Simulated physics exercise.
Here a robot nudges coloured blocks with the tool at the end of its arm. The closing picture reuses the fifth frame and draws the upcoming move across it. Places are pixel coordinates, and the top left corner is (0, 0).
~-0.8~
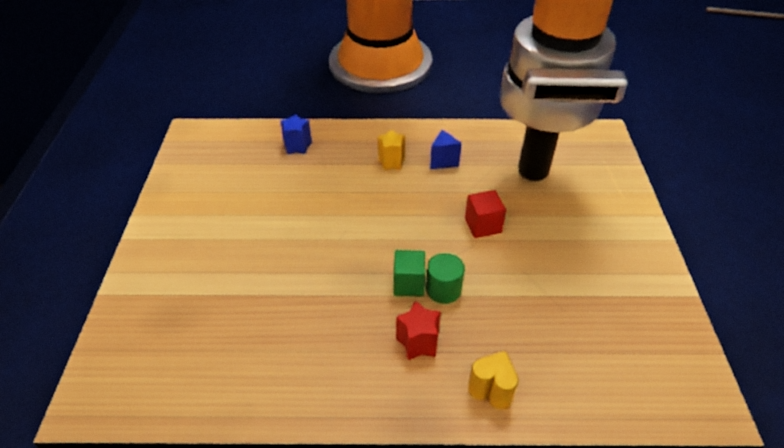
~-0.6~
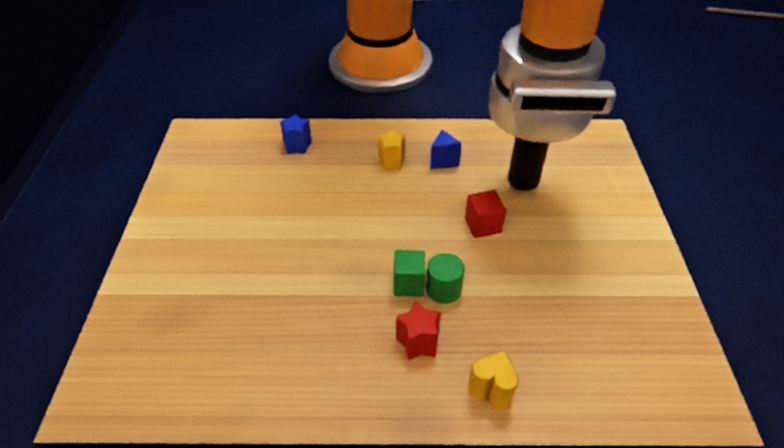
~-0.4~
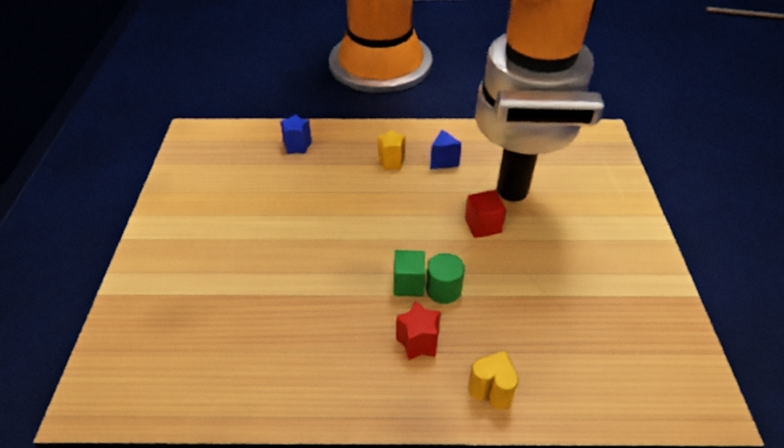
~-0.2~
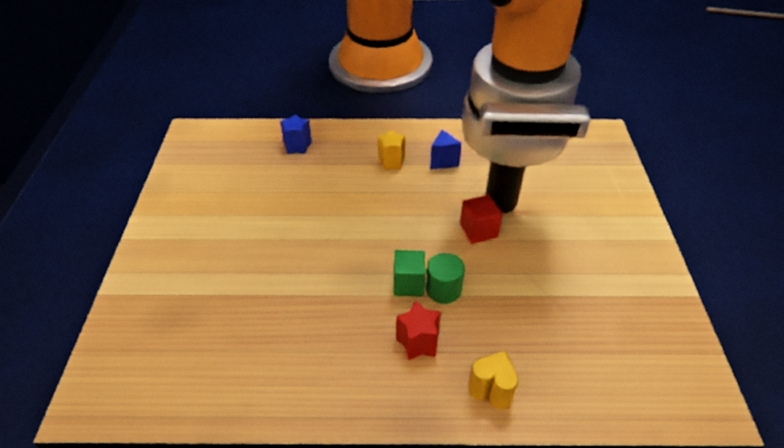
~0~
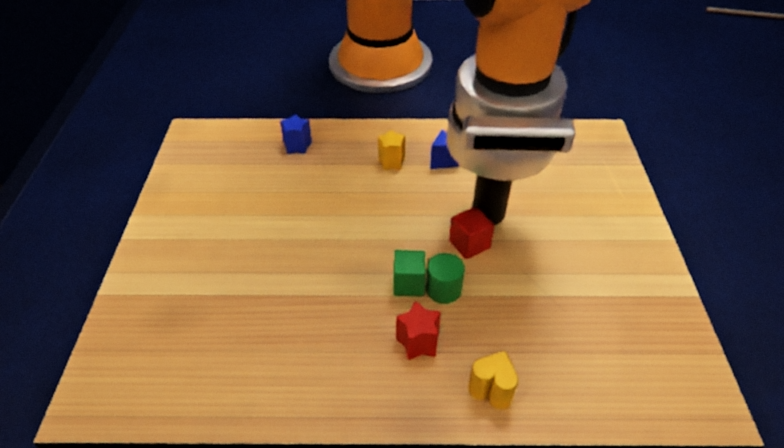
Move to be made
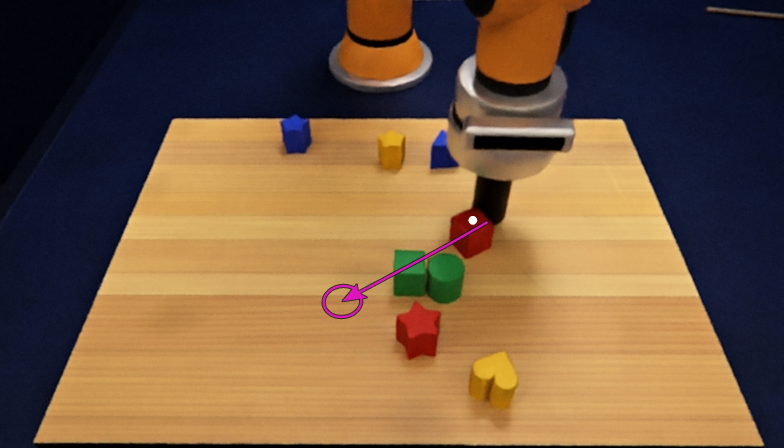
A robot arm moves down and left to the red cube and nudges it slightly.
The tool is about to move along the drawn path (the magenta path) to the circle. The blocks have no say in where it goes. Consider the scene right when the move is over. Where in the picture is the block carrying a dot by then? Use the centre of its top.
I'd place it at (435, 263), taking the centre of its top.
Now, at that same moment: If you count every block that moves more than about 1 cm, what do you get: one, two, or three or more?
Here I'd predict at least three blocks moving more than 1 cm.
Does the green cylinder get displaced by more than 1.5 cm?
I'd say yes.
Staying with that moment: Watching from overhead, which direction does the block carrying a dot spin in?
The answer is counter-clockwise.
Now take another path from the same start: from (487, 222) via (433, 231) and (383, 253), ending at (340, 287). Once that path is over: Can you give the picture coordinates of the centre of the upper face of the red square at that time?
Near (457, 230).
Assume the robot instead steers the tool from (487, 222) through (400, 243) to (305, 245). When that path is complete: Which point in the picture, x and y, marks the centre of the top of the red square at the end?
It comes to (454, 240).
The line goes from (487, 222) directly to (342, 301); the dot is on the red square.
The first path, step by step. One third of the way, tool (443, 240); green cylinder (444, 280); red square (444, 251), turned 65° anticlockwise.
Two thirds of the way, tool (395, 266); green square (388, 281), turned 50° anticlockwise; green cylinder (446, 294); red square (435, 263), turned 95° anticlockwise.
At the end, tool (342, 294); green square (377, 294), turned 120° anticlockwise; red star-shaped block unmoved; green cylinder (446, 294); red square (435, 263), turned 95° anticlockwise.
